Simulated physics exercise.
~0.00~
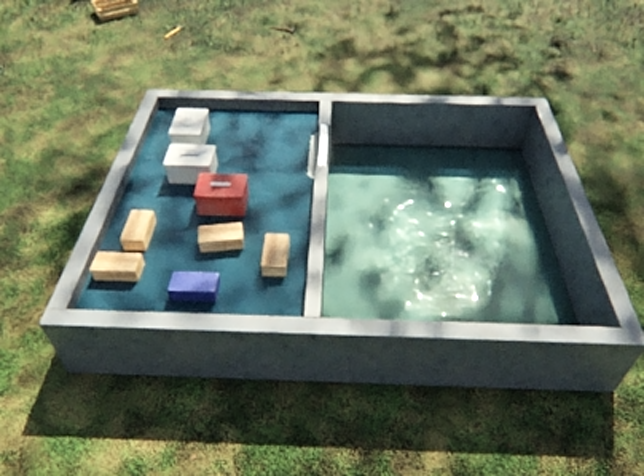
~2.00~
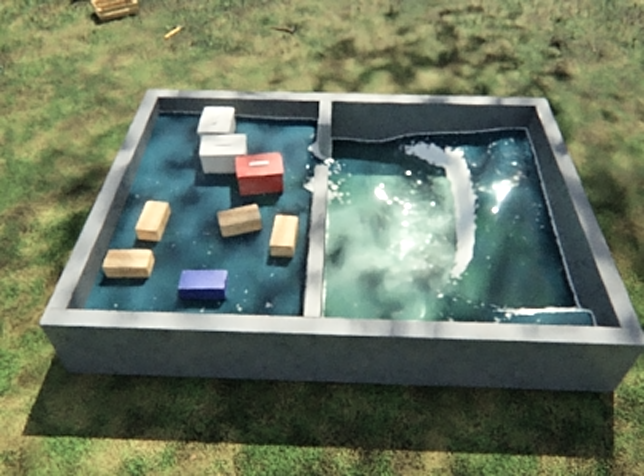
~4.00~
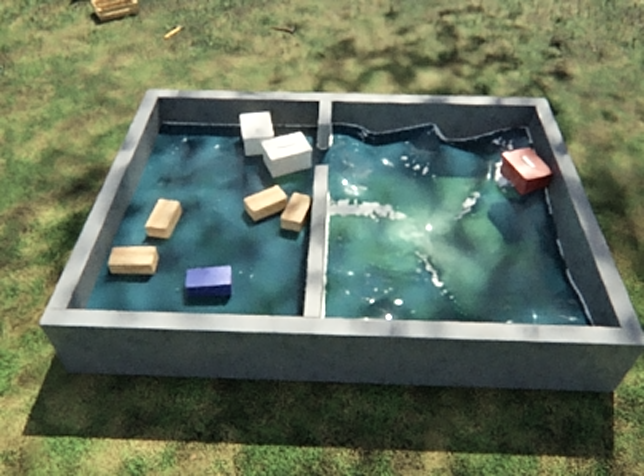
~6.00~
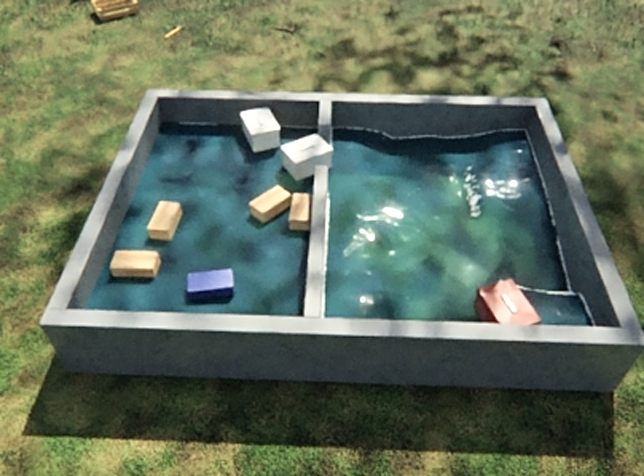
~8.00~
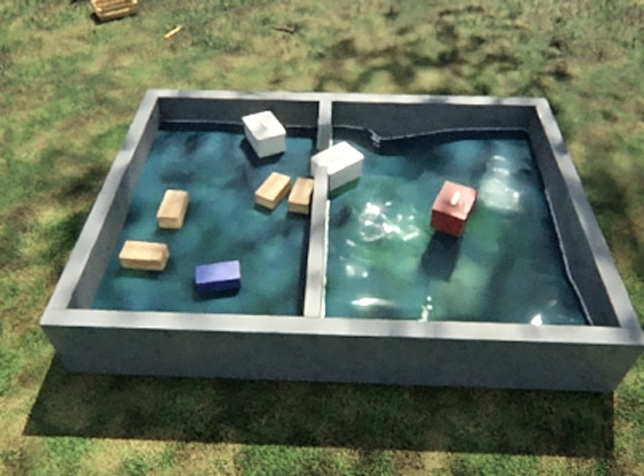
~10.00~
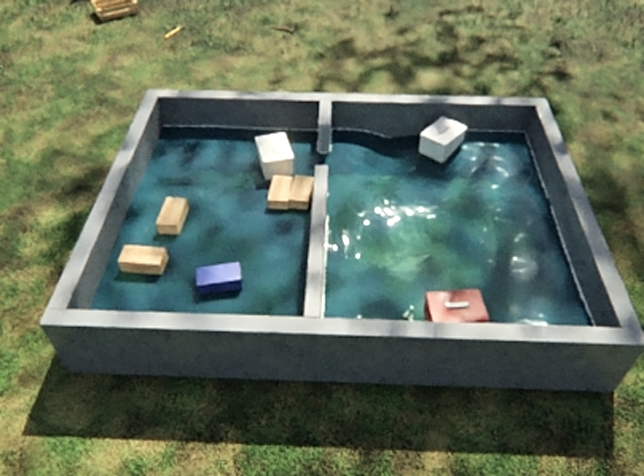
A grey rectangular basin split by a divider sits on sunlit, patchy grass, seen from above at an angle. In the left half float two white boxes, a red box, four tan blocks and a blue block, while the right half holds pale, lower water. Water surges through a gap near the back of the divider, churning the right side as the floating things drift right. The red box passes through, reaches the far right, then swings to the front and circles back. A white box follows it across. At the end both float on the right, while the blue block stays left.
